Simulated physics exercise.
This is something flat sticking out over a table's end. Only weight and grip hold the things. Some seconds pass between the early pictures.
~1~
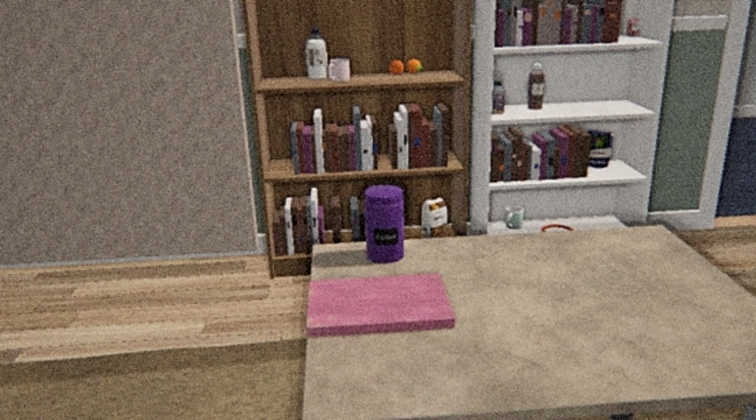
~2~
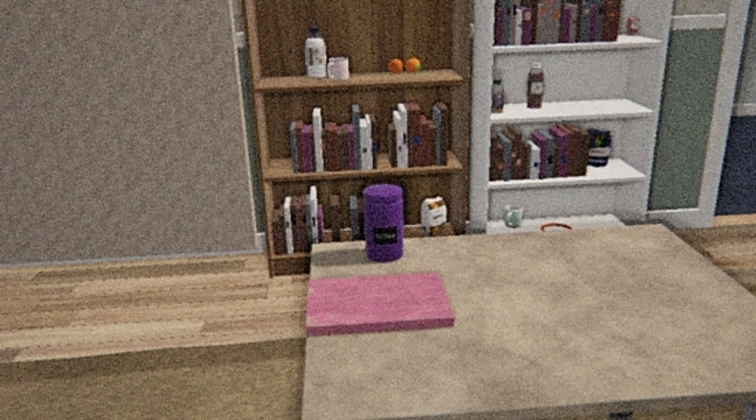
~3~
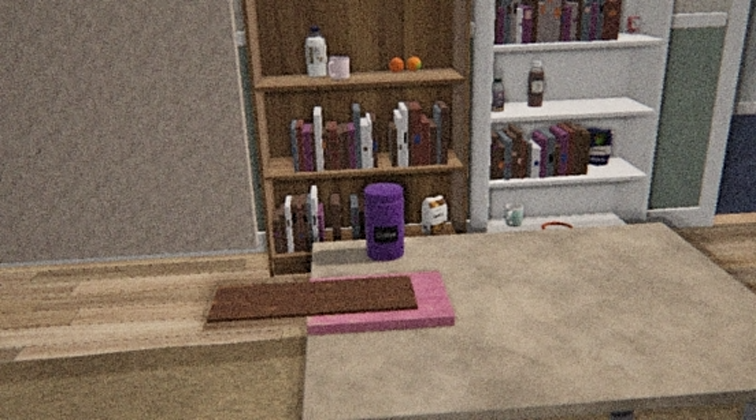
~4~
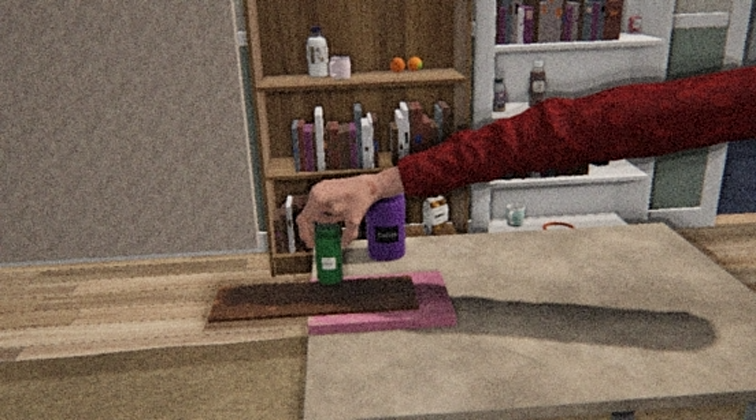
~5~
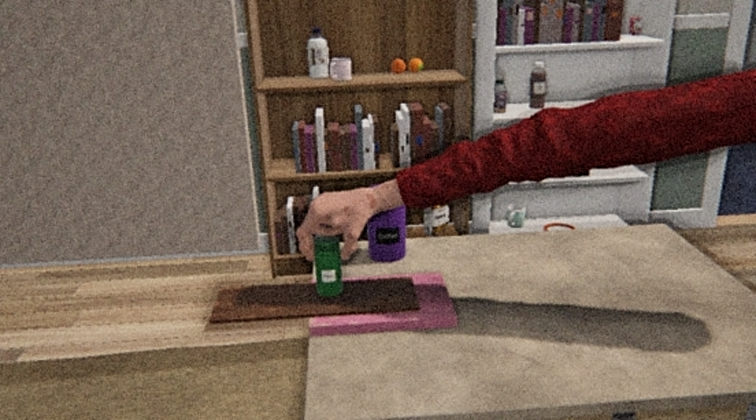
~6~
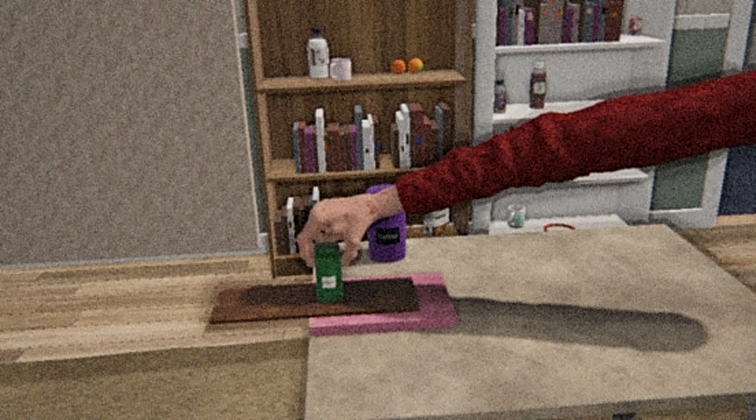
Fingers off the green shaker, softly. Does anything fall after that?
In the end the plank stays on the table.
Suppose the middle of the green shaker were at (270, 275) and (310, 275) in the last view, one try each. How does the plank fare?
First try: It goes over; second try: It keeps its balance.
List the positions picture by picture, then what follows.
The last thing is not in view yet; purple jar (385, 224), in the first frame.
The last thing is not in view yet; pink slab (377, 302), in the second frame.
The last thing is not in view yet; brown plank (314, 298), in the third frame.
Still above its spot; green shaker (329, 253); purple jar (386, 222), in the fourth frame.
Still above its spot; green shaker (328, 265); pink slab (380, 302), in the fifth frame.
Set down, still held; green shaker (329, 272); brown plank (316, 299), in the sixth frame.
Then, 0.50 s past the last view, nothing moves.
Then, 1.20 s past the last view, things are still on the move.
Then, 1.70 s past the last view, as before.
Finally, all 4 still in place. Final places as the last picture's camera would see them, green shaker near (328, 273). The plank holds.
